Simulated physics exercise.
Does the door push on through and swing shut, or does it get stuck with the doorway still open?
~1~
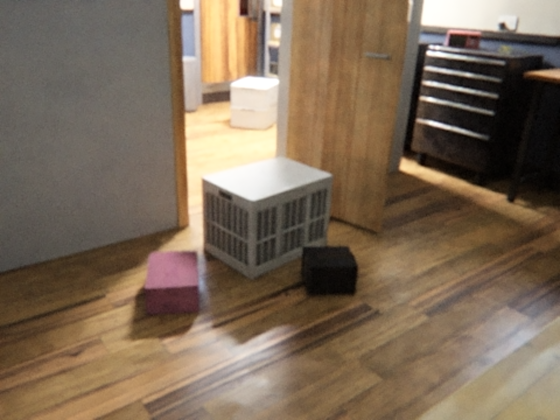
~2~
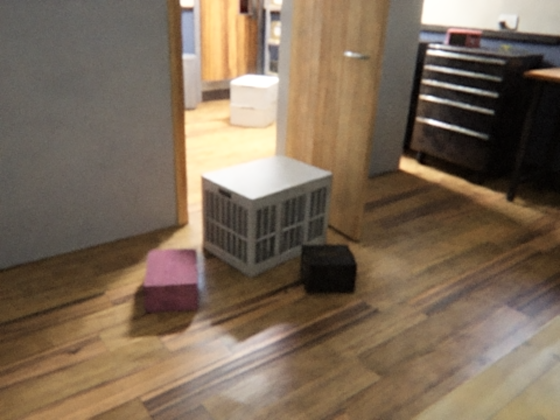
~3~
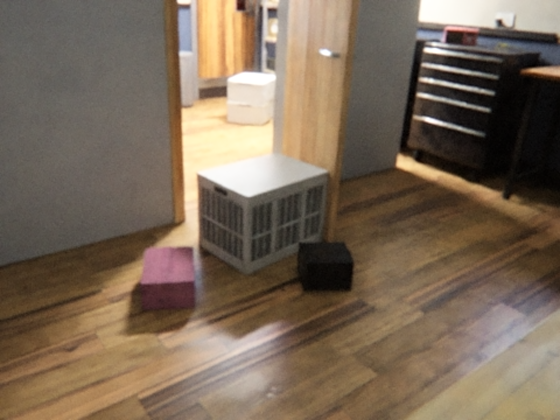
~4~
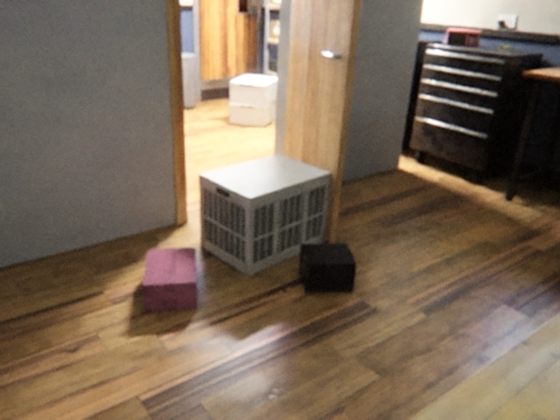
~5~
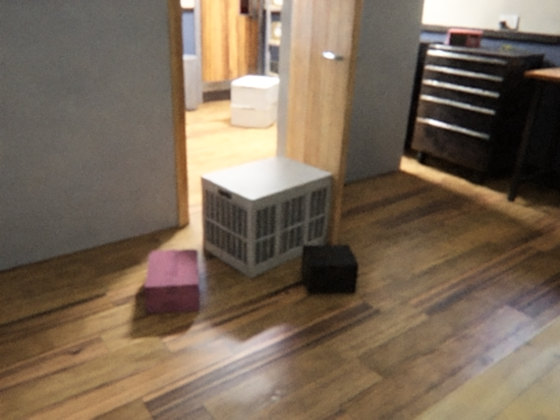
It gets stuck. The door swings only a little before it comes up against the white chest, which stays put, and the doorway is still open at the end.
